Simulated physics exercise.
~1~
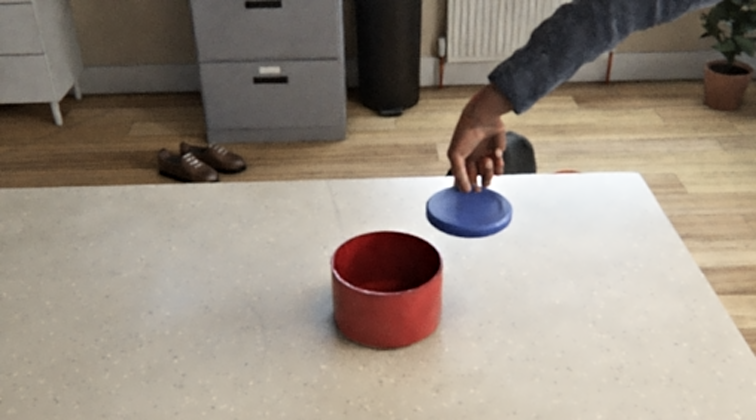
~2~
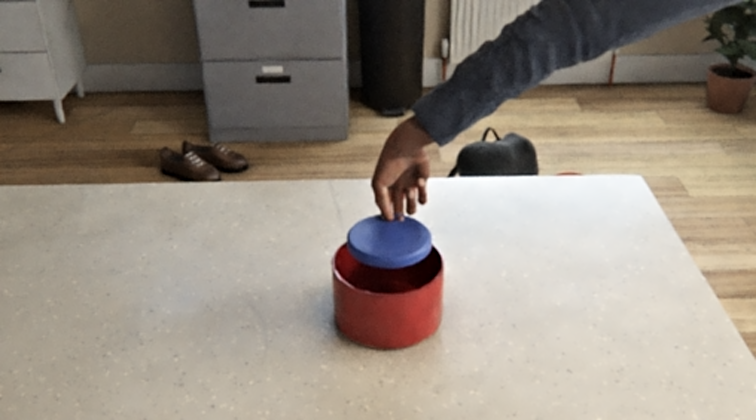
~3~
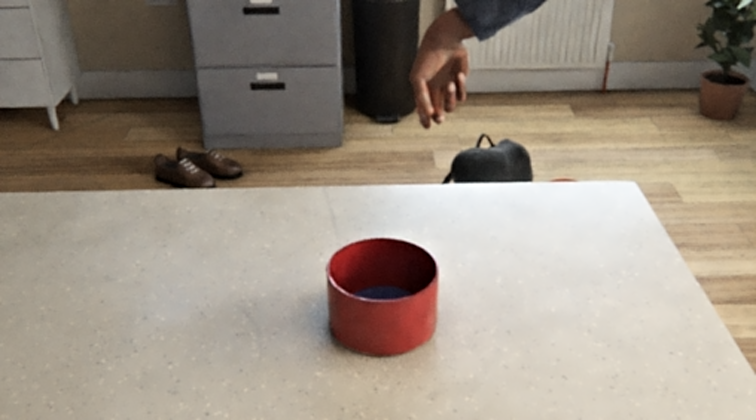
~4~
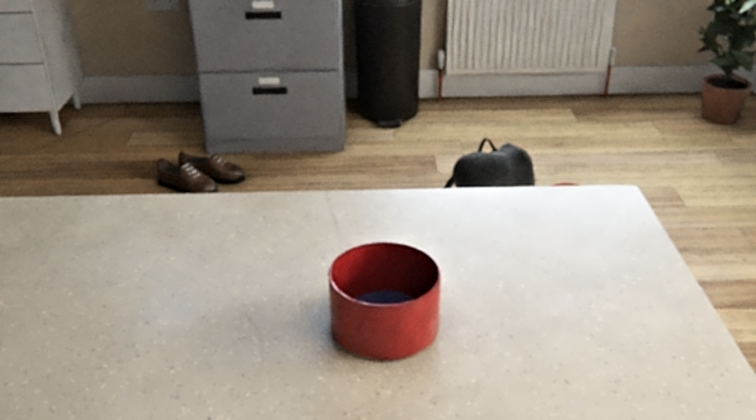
We see a hand holding a blue coaster beside an open red round container on a pale tabletop. The hand moves it left over the opening and lets go, and the coaster drops inside and rests at the bottom as the hand withdraws.
